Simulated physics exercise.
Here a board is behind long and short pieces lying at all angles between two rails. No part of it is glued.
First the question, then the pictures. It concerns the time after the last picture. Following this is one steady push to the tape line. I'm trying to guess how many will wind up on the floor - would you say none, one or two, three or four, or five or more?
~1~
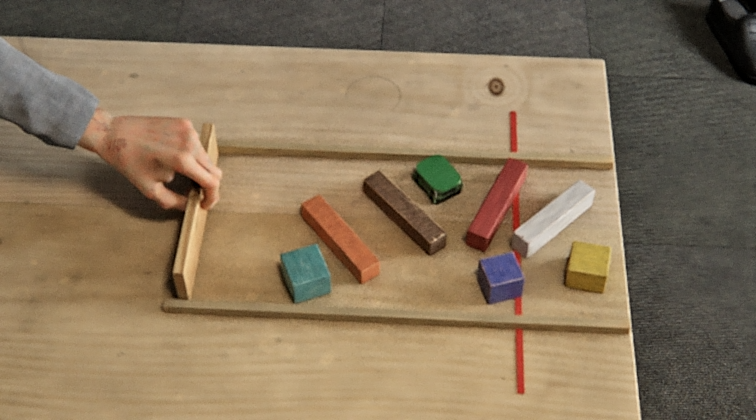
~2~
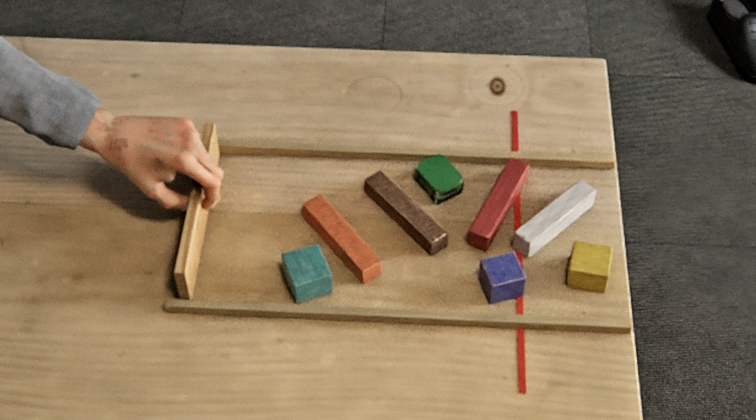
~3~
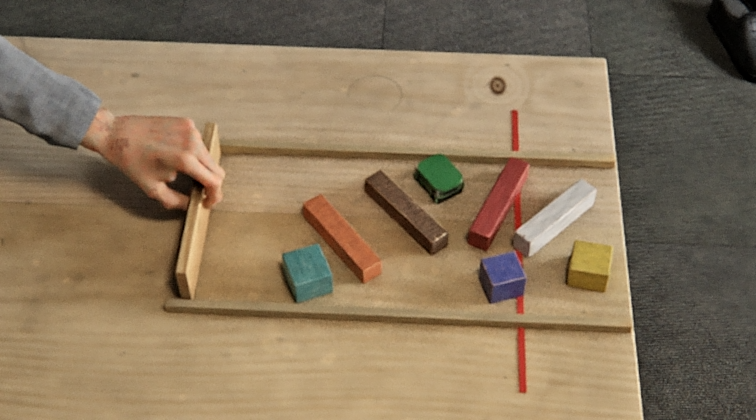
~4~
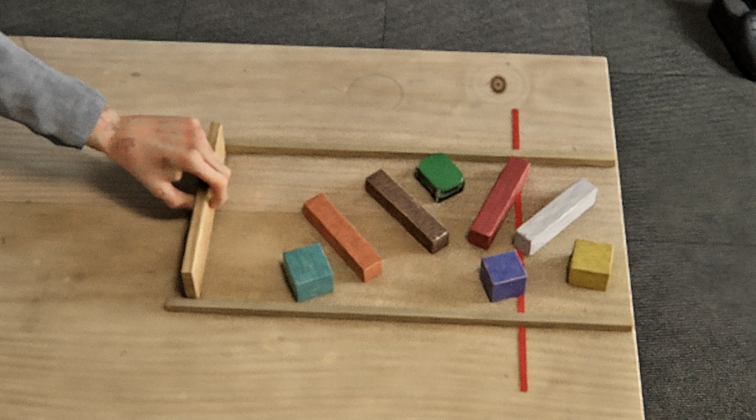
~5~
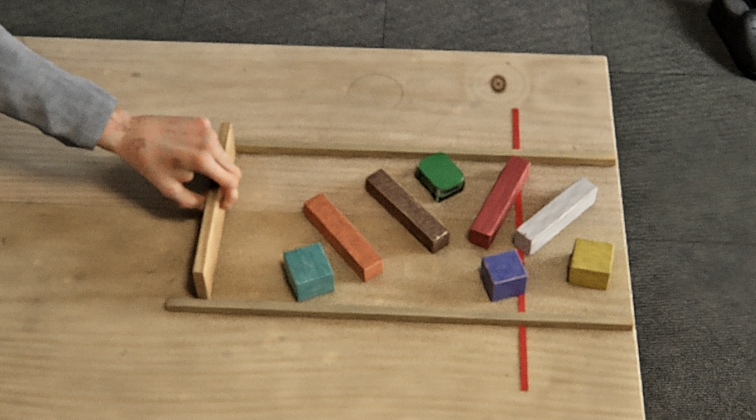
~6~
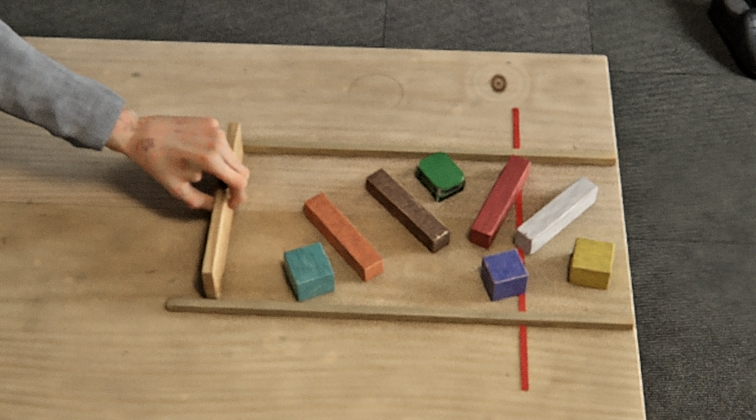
The ones that fall? One or two of them, I think.
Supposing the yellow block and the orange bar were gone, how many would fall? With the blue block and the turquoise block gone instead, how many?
Tally per try: 0 / 0.
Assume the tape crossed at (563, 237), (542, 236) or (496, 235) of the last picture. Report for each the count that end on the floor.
Counts per try: 4; 3; 0.
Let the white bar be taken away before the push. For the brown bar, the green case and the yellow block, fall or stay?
Note: Brown bar is on by the end; green case is on by the end; yellow block is off by the end.
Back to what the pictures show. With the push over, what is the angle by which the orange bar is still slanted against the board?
It measures close to 25 degrees.
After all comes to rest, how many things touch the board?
That comes to 3.
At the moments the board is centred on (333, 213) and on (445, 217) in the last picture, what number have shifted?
The counts are 2 and 7.
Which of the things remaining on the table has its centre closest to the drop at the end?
The white bar finishes closest.
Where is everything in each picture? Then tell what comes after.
Yellow block (588, 267); white bar (553, 219); blue block (501, 278); board (197, 209); tape (517, 239), in the first frame.
White bar (555, 218); green case (439, 179), in the second frame.
Blue block (502, 278); orange bar (342, 238), in the third frame.
Yellow block (591, 265); red bar (500, 202), in the fourth frame.
White bar (556, 216); board (216, 209), in the fifth frame.
Yellow block (591, 263); white bar (556, 215); blue block (504, 275); board (224, 209); tape (520, 235), in the sixth frame.
Soon after, none off yet; yellow block at rest near (591, 263); white bar at rest near (556, 215); blue block at rest near (504, 275).
After that, none off yet; yellow block at rest near (591, 263); white bar at rest near (560, 215); blue block displaced a little near (519, 275).
In the end, the number that fall off is one or two; gone, yellow block.
